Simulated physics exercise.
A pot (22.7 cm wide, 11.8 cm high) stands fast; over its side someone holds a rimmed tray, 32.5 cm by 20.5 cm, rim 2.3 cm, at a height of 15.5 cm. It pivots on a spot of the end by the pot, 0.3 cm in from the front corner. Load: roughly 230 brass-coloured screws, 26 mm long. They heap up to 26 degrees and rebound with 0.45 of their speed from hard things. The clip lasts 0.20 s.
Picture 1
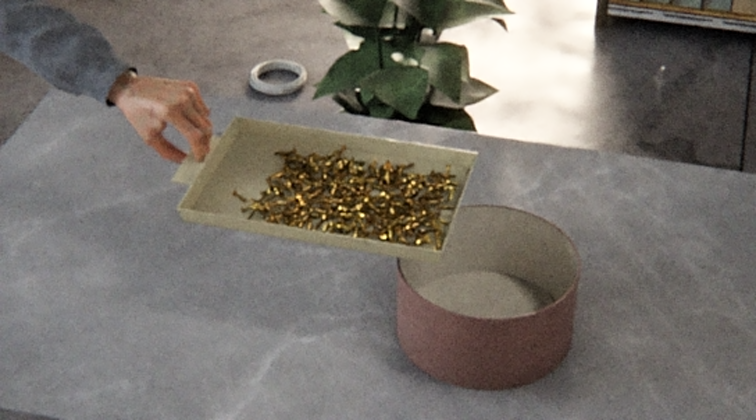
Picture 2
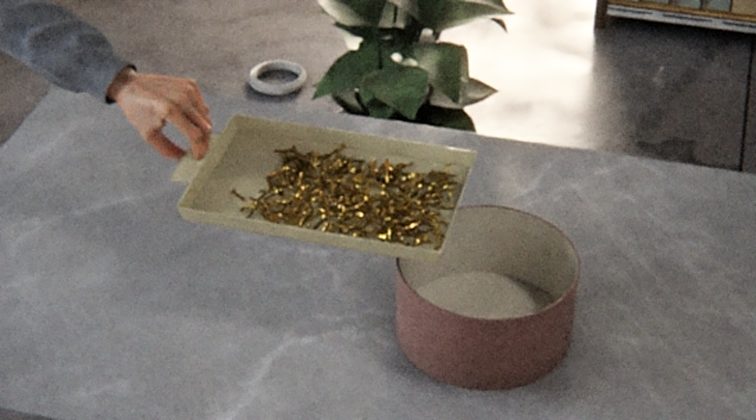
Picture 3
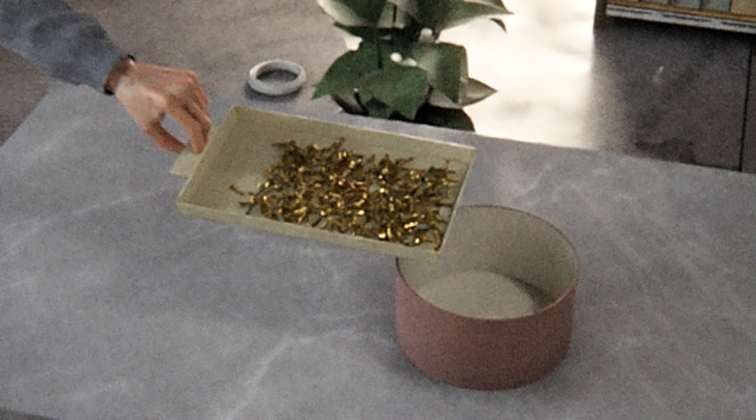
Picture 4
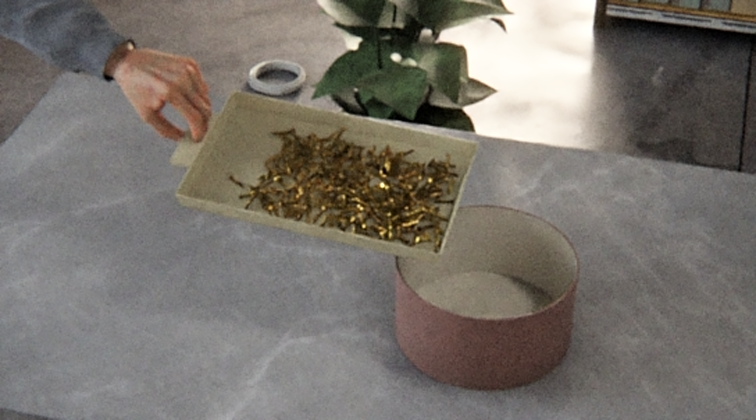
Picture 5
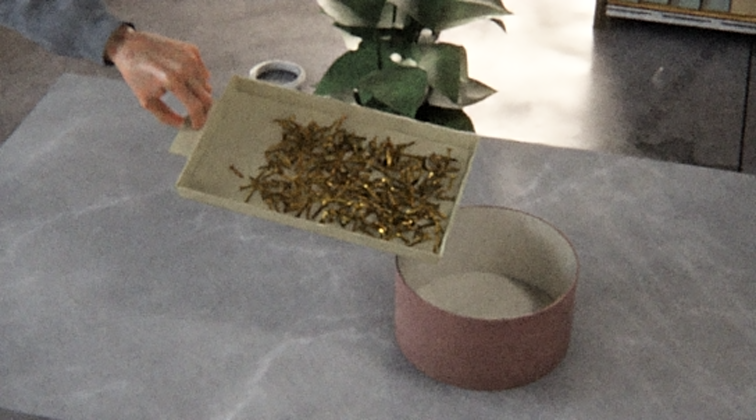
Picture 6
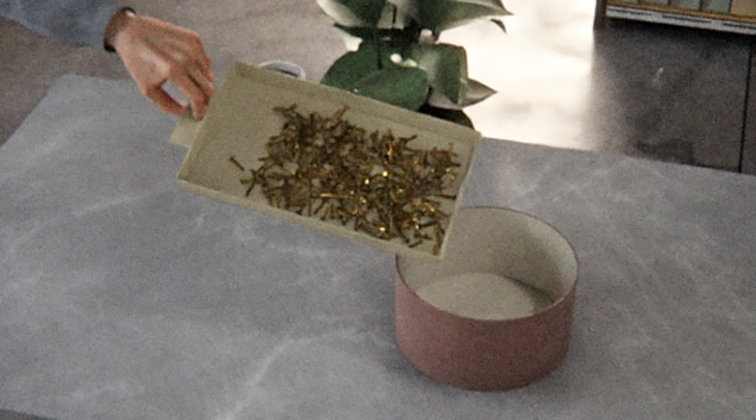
A hand steadily tilts a rimmed tray of brass-coloured screws beside a reddish round pot.
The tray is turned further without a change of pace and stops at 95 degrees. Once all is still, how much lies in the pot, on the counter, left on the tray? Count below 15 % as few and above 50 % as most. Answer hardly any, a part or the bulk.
Pot: A part, counter: The bulk, tray: Hardly any.
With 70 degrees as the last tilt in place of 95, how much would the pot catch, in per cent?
Then about 35 per cent.
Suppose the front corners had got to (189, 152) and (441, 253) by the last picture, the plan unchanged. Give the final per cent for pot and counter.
Pot 95, counter 5.
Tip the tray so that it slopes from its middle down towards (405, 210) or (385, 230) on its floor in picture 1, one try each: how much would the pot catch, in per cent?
About 100 and 85 per cent.
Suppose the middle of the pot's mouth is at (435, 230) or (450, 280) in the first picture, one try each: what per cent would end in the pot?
Some 0 and 95 per cent.
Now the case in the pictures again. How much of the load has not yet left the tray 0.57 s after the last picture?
Some 60 per cent of the load.
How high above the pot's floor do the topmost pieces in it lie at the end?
Roughly 2.0 cm.
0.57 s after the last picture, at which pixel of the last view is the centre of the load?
Near (440, 274).
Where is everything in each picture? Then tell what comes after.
The first picture shows tray tilt 0 degrees, front corners at (183, 207) and (438, 249); middle of the pieces at (356, 194); pot at (489, 259).
The second picture shows tray tilt 1 degrees, front corners at (182, 205) and (437, 249); middle of the pieces at (356, 193).
The third picture shows tray tilt 3 degrees, front corners at (182, 200) and (437, 250), lowest corner right front; middle of the pieces at (355, 190).
The fourth picture shows tray tilt 7 degrees, front corners at (181, 192) and (438, 250), lowest corner right front; middle of the pieces at (355, 183).
The fifth picture shows tray tilt 12 degrees, front corners at (181, 184) and (438, 252), lowest corner right front; middle of the pieces at (356, 177).
The sixth picture shows tray tilt 16 degrees, front corners at (182, 177) and (439, 254), lowest corner right front; middle of the pieces at (357, 171); pot at (487, 260).
Then, 0.35 s after the last picture, tilt 55 degrees; the tray holds 100 %, the pot 0 %.
Then, 0.57 s after the last picture, tilt 80 degrees; the tray holds 60 %, the pot 5 %.
Then, 0.92 s after the last picture, tilt 95 degrees; the tray holds 0 %, the pot 35 %.
In the end, pot 35 %, counter 65 %, tray 0 %.
